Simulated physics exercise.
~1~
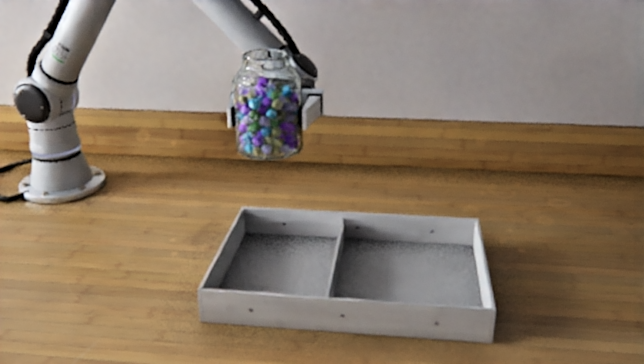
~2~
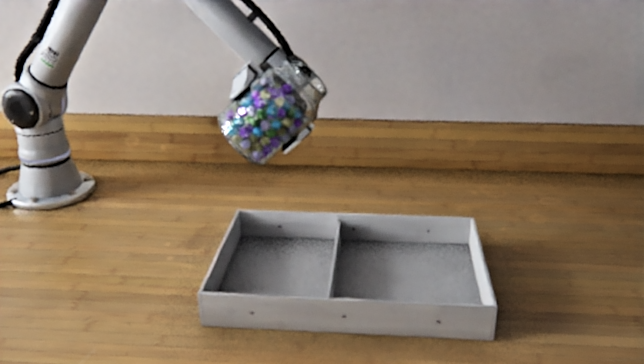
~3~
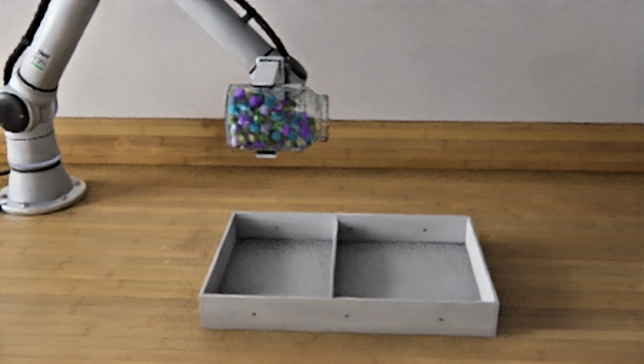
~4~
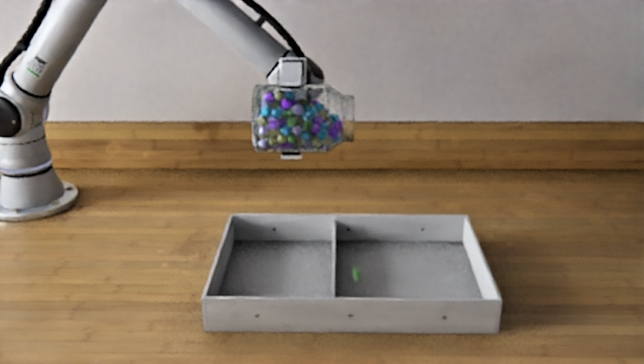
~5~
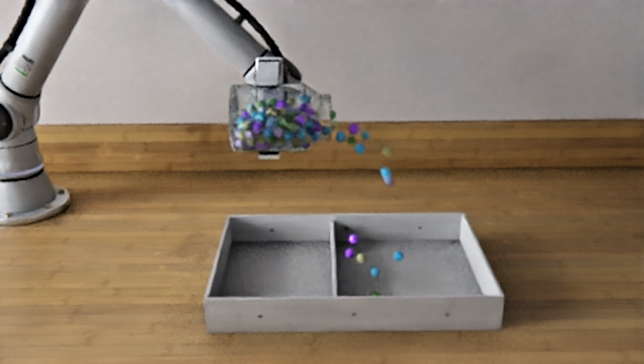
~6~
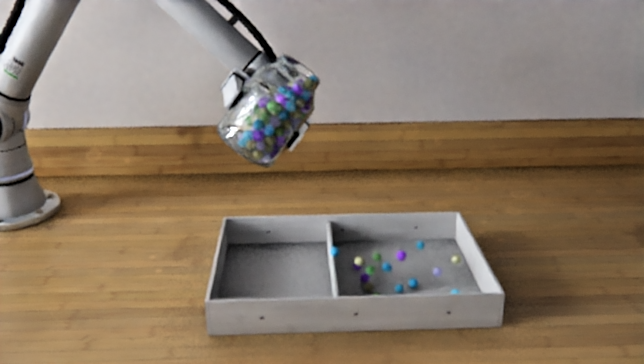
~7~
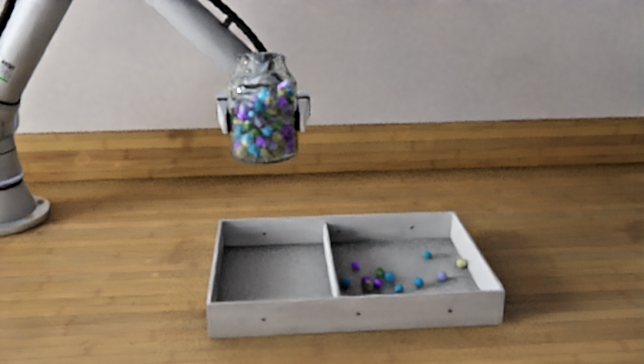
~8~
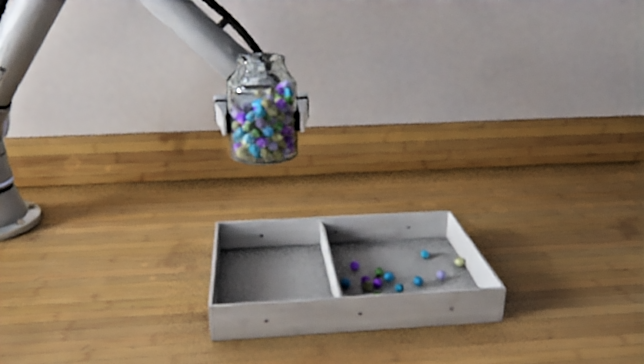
To begin with, a robot arm holds a clear glass jar of small colourful round sweets upright above a pale, shallow tray divided in two on a wooden table. The arm tips the jar to the right until it lies on its side, with the sweets still inside. It then shifts the jar right, and a first sweet drops towards the tray. As the jar moves back left, a small stream spills from its mouth into the right-hand part. Finally the arm turns the jar upright, still mostly full, leaving a few scattered sweets in that part while the left one stays empty.
